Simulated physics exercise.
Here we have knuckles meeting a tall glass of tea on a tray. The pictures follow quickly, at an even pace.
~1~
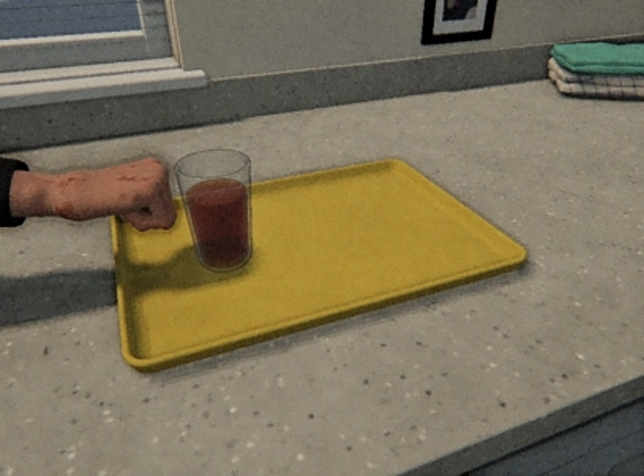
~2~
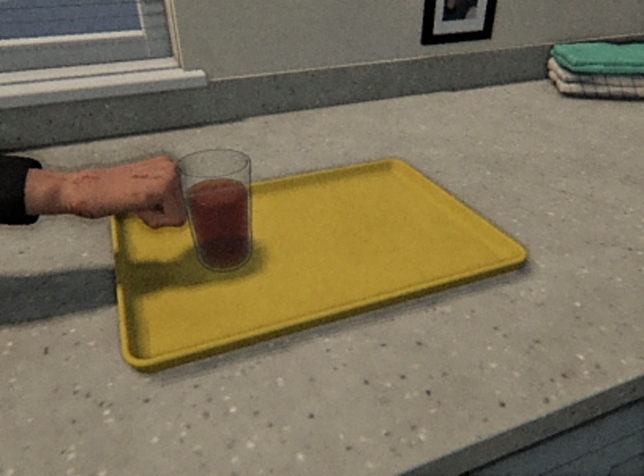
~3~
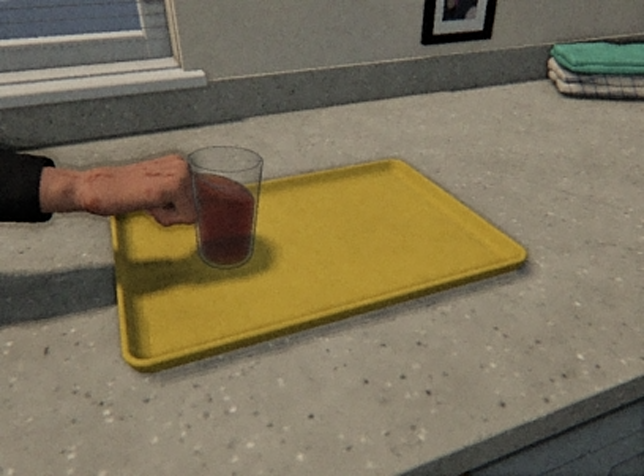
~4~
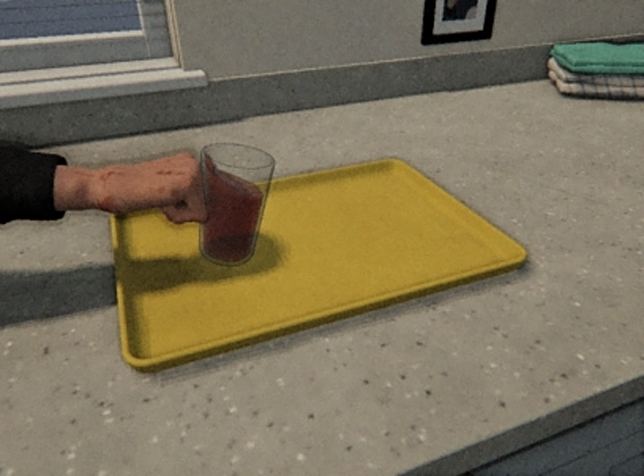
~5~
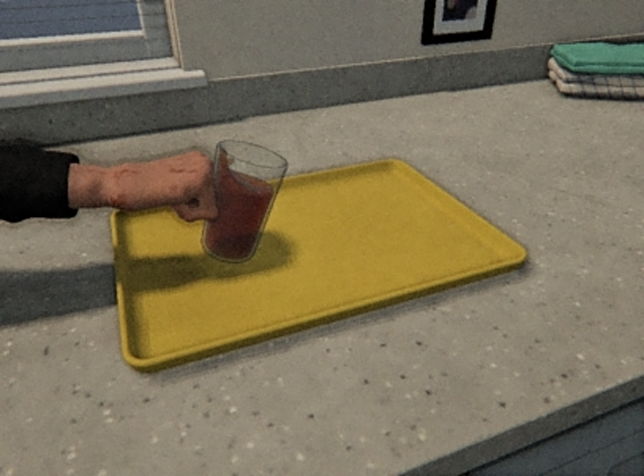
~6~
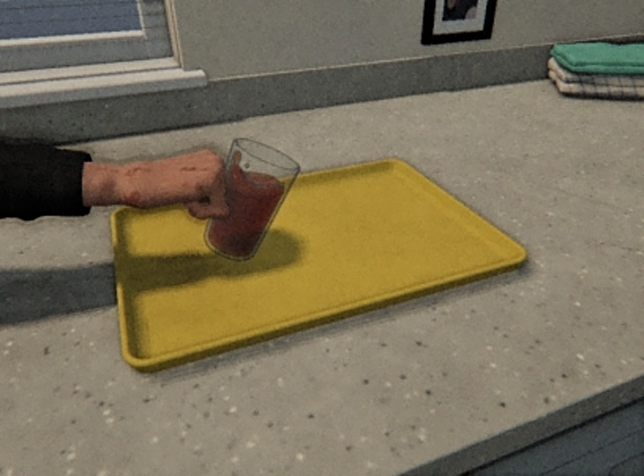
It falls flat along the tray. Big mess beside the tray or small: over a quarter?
In the end more than a quarter leaves the tray.
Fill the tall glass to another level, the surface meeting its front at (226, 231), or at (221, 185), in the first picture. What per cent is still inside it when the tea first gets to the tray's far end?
Near 60 % and 50 %.
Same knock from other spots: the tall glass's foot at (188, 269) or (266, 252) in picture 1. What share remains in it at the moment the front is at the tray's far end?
The first gives 45 %, the second 70 %.
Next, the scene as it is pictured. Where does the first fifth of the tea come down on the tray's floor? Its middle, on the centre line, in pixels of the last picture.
Around (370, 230).
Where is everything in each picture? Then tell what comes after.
In the first picture, it leans 0°; its right rim is at (247, 159); the tea meets the walls at (185, 194) and (244, 184); the tray's far rim is at (453, 200); the tray is clear ahead.
In the second picture, it leans 0°; its right rim is at (248, 159); the tea meets the walls at (185, 194) and (244, 184).
In the third picture, it leans 6°; its right rim is at (259, 159); the tea meets the walls at (192, 172) and (249, 185).
In the fourth picture, it leans 13°; its right rim is at (271, 159); the tea meets the walls at (204, 156) and (262, 187).
In the fifth picture, it leans 20°; its right rim is at (284, 162); the tea meets the walls at (213, 184) and (272, 184).
In the sixth picture, it leans 27°; its right rim is at (296, 165); the tea meets the walls at (220, 189) and (283, 178).
A moment on, the tall glass is falling and 97 per cent is in the glass, 0 on the tray and 3 above or beyond its rim.
Next, the tall glass lies on its side and 59 per cent is in the glass, 29 on the tray and 12 above or beyond its rim.
Then the tall glass lies on its side and 30 per cent is in the glass, 51 on the tray and 18 above or beyond its rim.
Later the tall glass lies on its side and 16 per cent is in the glass, 50 on the tray and 34 above or beyond its rim.
At rest 66 per cent is held by tray and glass, 34 is off the tray.
